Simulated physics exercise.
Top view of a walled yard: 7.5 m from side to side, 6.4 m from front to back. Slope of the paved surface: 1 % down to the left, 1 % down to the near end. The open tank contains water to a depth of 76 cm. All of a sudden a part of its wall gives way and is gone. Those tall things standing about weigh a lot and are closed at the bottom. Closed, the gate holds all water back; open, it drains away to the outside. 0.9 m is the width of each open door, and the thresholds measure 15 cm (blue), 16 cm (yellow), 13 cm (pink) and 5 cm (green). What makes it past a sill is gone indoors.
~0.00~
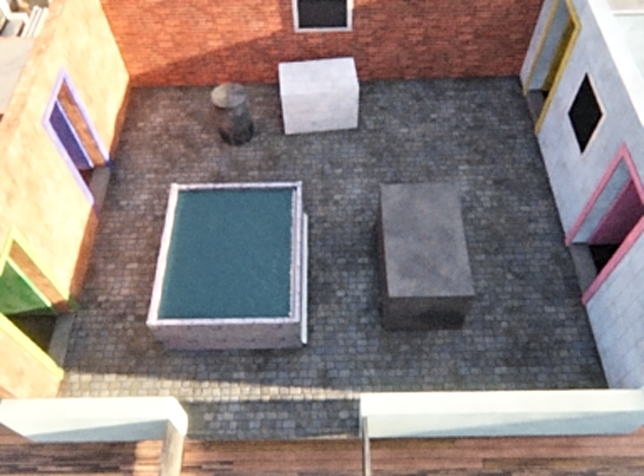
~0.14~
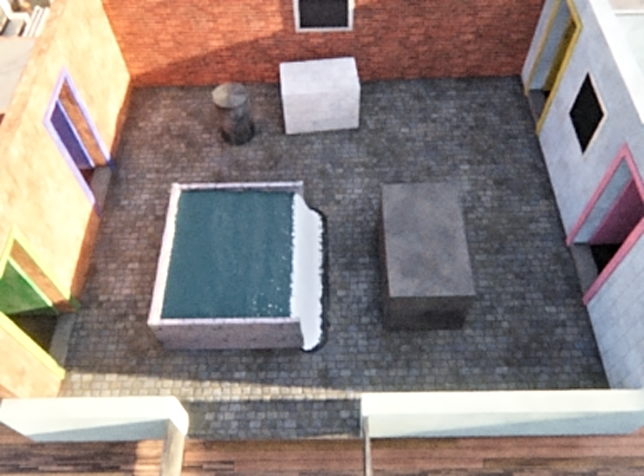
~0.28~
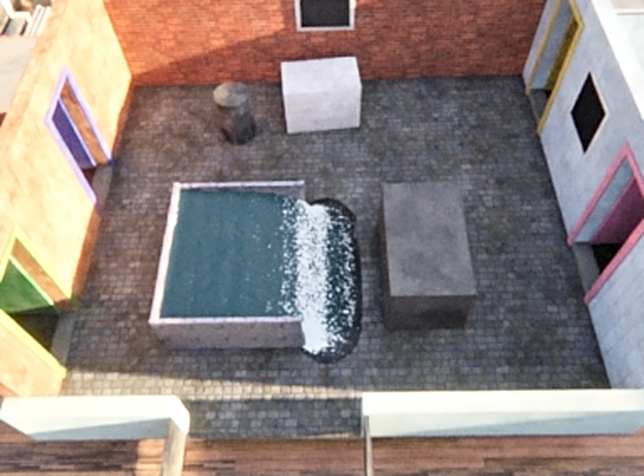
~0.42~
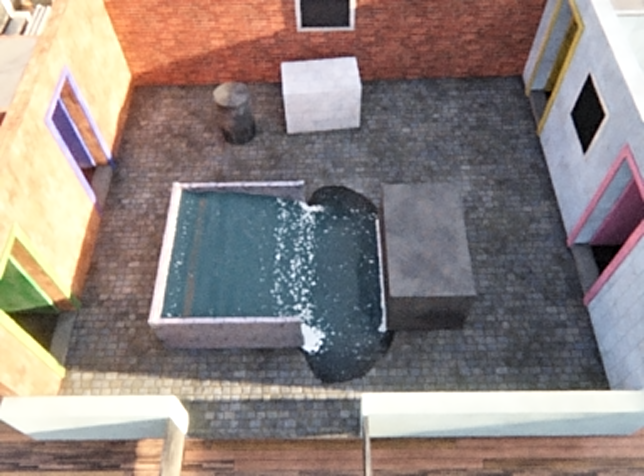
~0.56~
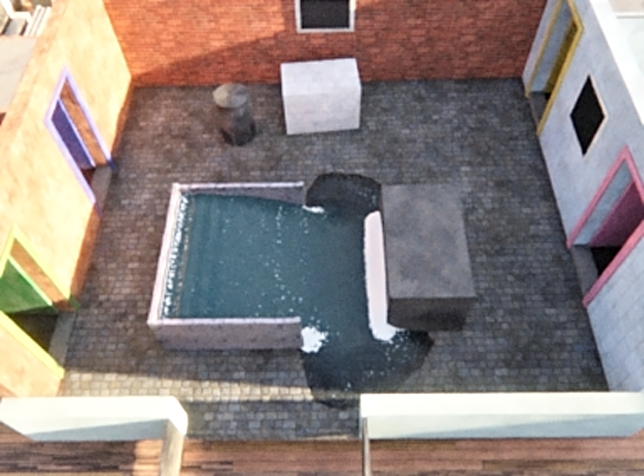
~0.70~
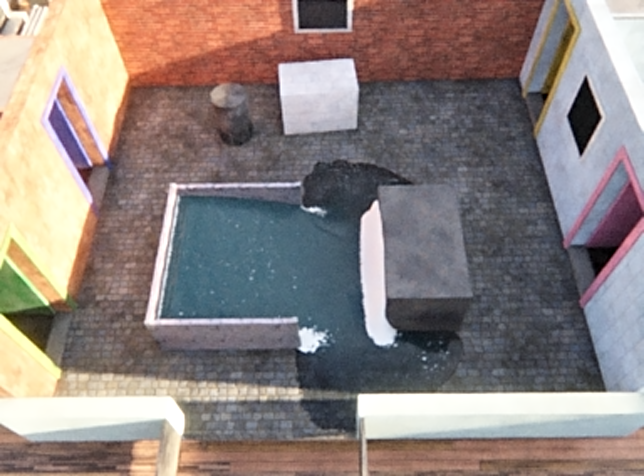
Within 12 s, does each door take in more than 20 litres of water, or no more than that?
In that time the blue door takes in no more, the yellow door takes in no more, the pink door takes in no more, the green door takes in no more.
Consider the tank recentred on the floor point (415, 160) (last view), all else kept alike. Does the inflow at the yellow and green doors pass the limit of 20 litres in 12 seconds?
Then: Yellow above, green past it.
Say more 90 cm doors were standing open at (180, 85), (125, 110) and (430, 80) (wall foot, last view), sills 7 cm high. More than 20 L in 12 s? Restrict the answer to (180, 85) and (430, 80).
In the order given, lower then higher.
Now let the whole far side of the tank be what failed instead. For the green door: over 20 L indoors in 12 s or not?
Then: Green over.
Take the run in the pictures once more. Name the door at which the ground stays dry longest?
I'd say the green one.
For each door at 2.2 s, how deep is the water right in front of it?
Centimetres: Blue 0 / yellow 9 / pink 0 / green 0.
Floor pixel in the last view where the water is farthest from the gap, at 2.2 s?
Location: Approx. (496, 81) in the last view.
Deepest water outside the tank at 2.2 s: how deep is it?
Max depth: About 38 centimetres.
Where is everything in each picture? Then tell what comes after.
The open tank at (231, 251) is whole and still, 76 cm deep, in the first picture.
Water pours out at (299, 266) and has run 1.2 m, to (308, 211); typically 10 cm deep outside, 76 cm at the open tank's back, in the second picture.
Water pours out at (301, 268) and has run 1.4 m, to (331, 204); typically 14 cm deep outside, 76 cm at the open tank's back, in the third picture.
The front is at (363, 368), 1.7 m from the gap at (300, 269); 3.3 m2 of floor is under water; 72 cm left at the back of the open tank, in the fourth picture.
Water pours out at (300, 271) and has run 2.1 m, to (390, 386); typically 13 cm deep outside, 64 cm at the open tank's back, in the fifth picture.
Water pours out at (297, 271) and has run 2.6 m, to (454, 356); typically 7 cm deep outside, 65 cm at the open tank's back, in the sixth picture.
After 1.4 s water covers 25 % of the floor and is deepest (53 cm) near (352, 282); blue door not reached, yellow door not reached, pink door not reached, green door not reached.
After 2.2 s water covers 45 % of the floor and is deepest (38 cm) near (370, 400); blue door not reached, yellow door 9 cm at the sill, 0 L in, pink door not reached, green door not reached.
After 3.5 s water covers 60 % of the floor and is deepest (22 cm) near (576, 411); blue door not reached, yellow door 17 cm at the sill, 1 L in, pink door 11 cm at the sill, 0 L in, green door not reached.
After 7.0 s water covers 80 % of the floor and is deepest (13 cm) near (339, 223); blue door 5 cm at the sill, 0 L in, yellow door 6 cm at the sill, 2 L in, pink door 4 cm at the sill, 0 L in, green door 2 cm at the sill, 0 L in.
After 12.0 s water covers 95 % of the floor and is deepest (12 cm) near (48, 417); blue door 11 cm at the sill, 1 L in, yellow door 3 cm at the sill, 2 L in, pink door 7 cm at the sill, 0 L in, green door 3 cm at the sill, 0 L in.
